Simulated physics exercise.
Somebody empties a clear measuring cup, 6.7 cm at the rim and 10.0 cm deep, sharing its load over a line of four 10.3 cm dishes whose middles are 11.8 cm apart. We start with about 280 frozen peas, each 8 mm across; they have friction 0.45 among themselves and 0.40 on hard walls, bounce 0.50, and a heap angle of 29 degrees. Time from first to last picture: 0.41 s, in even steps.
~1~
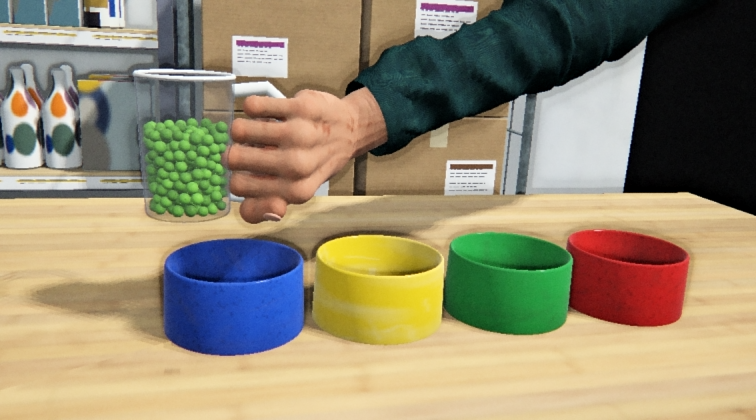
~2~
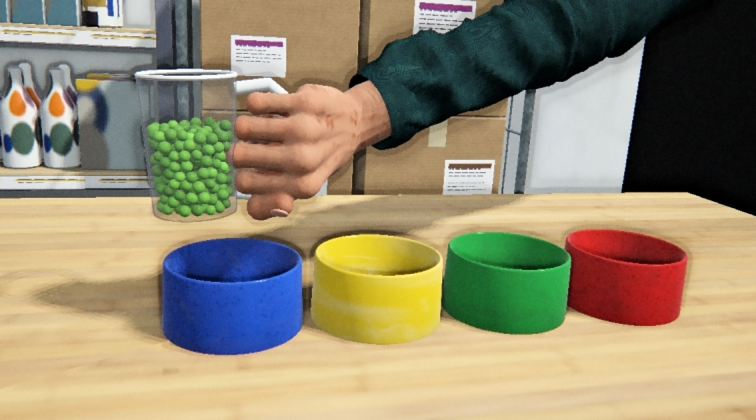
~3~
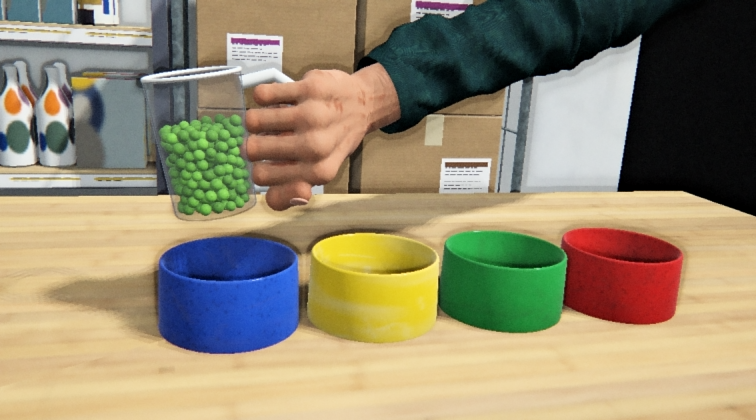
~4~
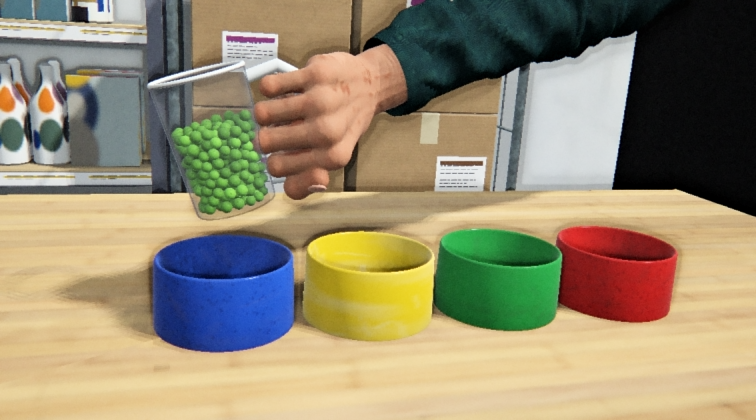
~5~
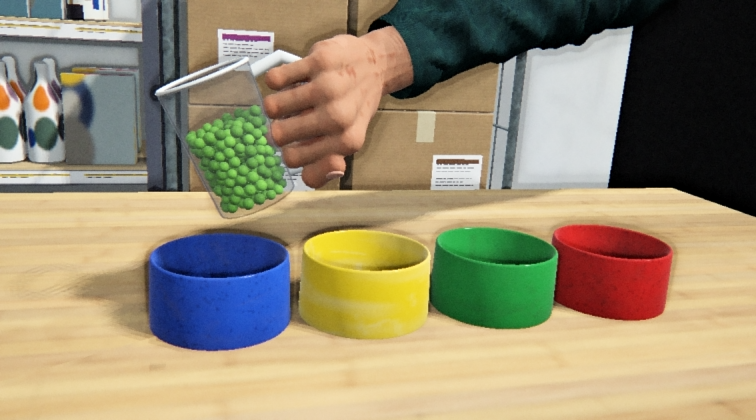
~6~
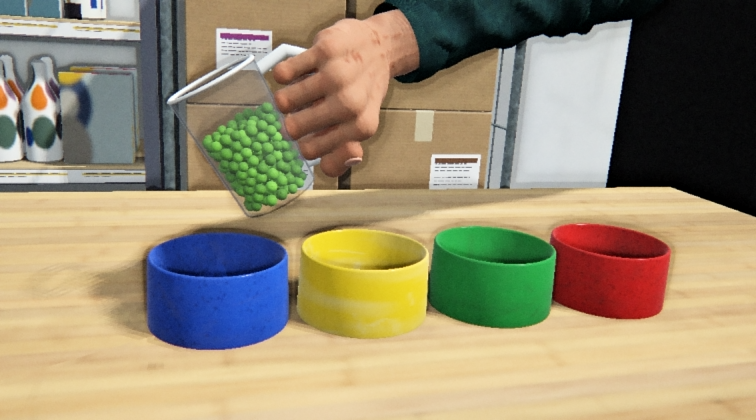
A hand moves a clear cup of green peas right while tilting it above colored dishes.
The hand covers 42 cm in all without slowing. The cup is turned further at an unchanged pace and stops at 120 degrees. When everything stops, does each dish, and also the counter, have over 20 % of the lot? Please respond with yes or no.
Red no, blue no, green no, yellow yes, counter no.
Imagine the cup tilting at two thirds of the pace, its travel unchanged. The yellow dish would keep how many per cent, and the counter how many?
That gives yellow 0 with 0 for the counter.
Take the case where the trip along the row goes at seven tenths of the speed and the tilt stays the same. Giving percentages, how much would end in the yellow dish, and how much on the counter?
Shares: Yellow 40, counter 30.
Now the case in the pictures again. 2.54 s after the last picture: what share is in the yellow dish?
Roughly 90 %.
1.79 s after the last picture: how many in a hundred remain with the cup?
Load share: Near 0 percent.
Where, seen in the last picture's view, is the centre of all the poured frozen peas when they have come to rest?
After settling, the middle sits near (372, 290).
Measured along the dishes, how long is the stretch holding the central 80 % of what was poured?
Length: Approx. 6 cm.
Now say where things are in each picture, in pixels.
In the first frame, cup at (187, 145), tilt 0 degrees, lip at (135, 73), moved 0.0 cm; middle of the pieces at (182, 168); blue dish at (235, 260); yellow dish at (380, 255); green dish at (510, 251); red dish at (627, 247).
In the second frame, cup at (192, 144), tilt 2 degrees, lip at (137, 75), moved 0.4 cm; middle of the pieces at (188, 168).
In the third frame, cup at (205, 143), tilt 9 degrees, lip at (143, 80), moved 1.6 cm; middle of the pieces at (204, 167).
In the fourth frame, cup at (217, 141), tilt 16 degrees, lip at (150, 86), moved 2.9 cm; middle of the pieces at (219, 165).
In the fifth frame, cup at (231, 140), tilt 23 degrees, lip at (158, 93), moved 4.2 cm; middle of the pieces at (236, 163).
In the sixth frame, cup at (247, 139), tilt 31 degrees, lip at (170, 102), moved 5.5 cm; middle of the pieces at (254, 161); blue dish at (219, 254); yellow dish at (365, 249); green dish at (494, 245); red dish at (610, 241).
Then, 1.07 s after the last picture, tilt 120 degrees; cup holds 55 %, yellow 45 %.
Then, 1.79 s after the last picture, tilt 120 degrees; cup holds 0 %, yellow 90 %.
Then, 2.54 s after the last picture, tilt 120 degrees; cup holds 0 %, yellow 90 %.
In the end, red 0 %, blue 0 %, green 0 %, yellow 90 %, counter 10 %.
